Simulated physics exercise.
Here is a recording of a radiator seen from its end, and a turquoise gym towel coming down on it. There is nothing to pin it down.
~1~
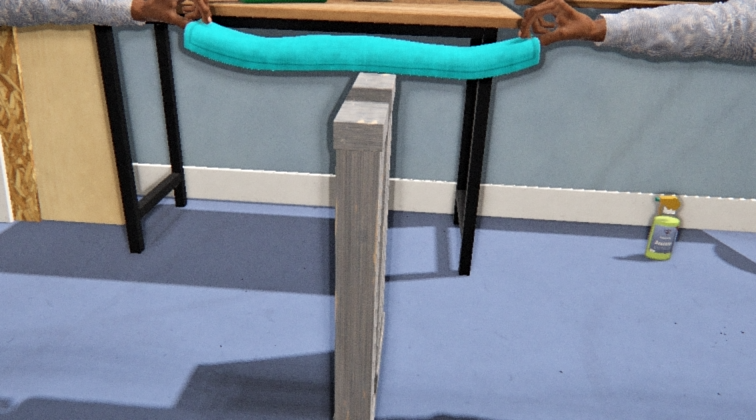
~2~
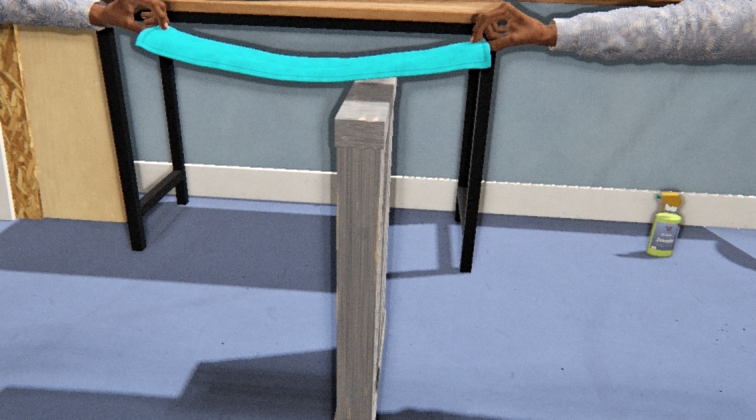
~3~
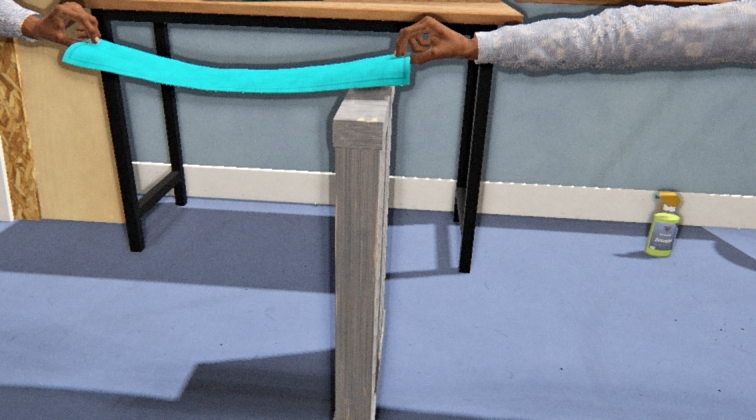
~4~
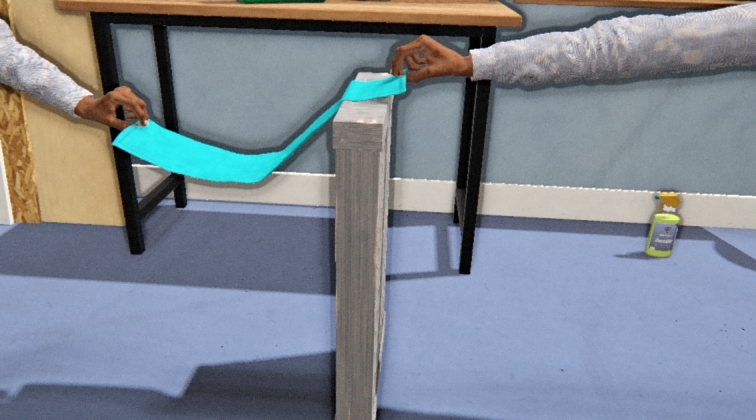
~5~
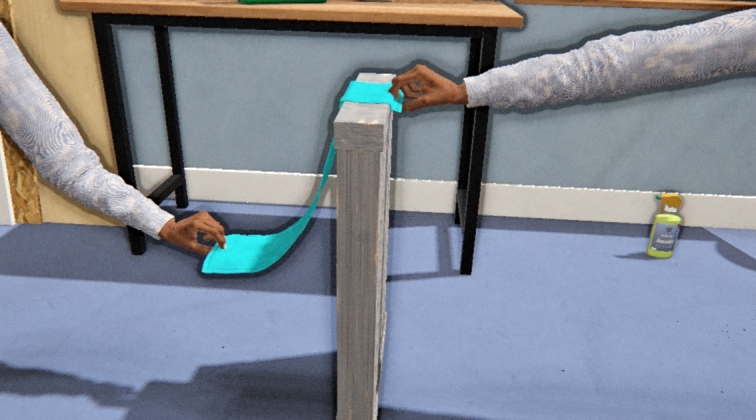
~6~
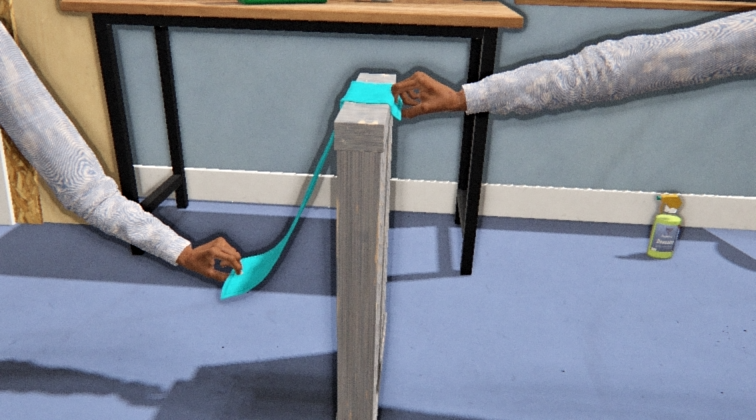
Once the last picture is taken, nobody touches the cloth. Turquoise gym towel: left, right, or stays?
Left.
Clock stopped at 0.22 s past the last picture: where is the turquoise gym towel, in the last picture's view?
My best guess is somewhere near (315, 221).
Then, 0.22 s later than the last view, gym towel sliding left.
Then, 0.42 s later than the last view, gym towel clear of the top and falling near (314, 351).
Then, 0.64 s later than the last view, gym towel in a heap on the floor near (319, 395).
Finally, gym towel in a heap on the floor near (319, 396). The turquoise gym towel drops leftwards.
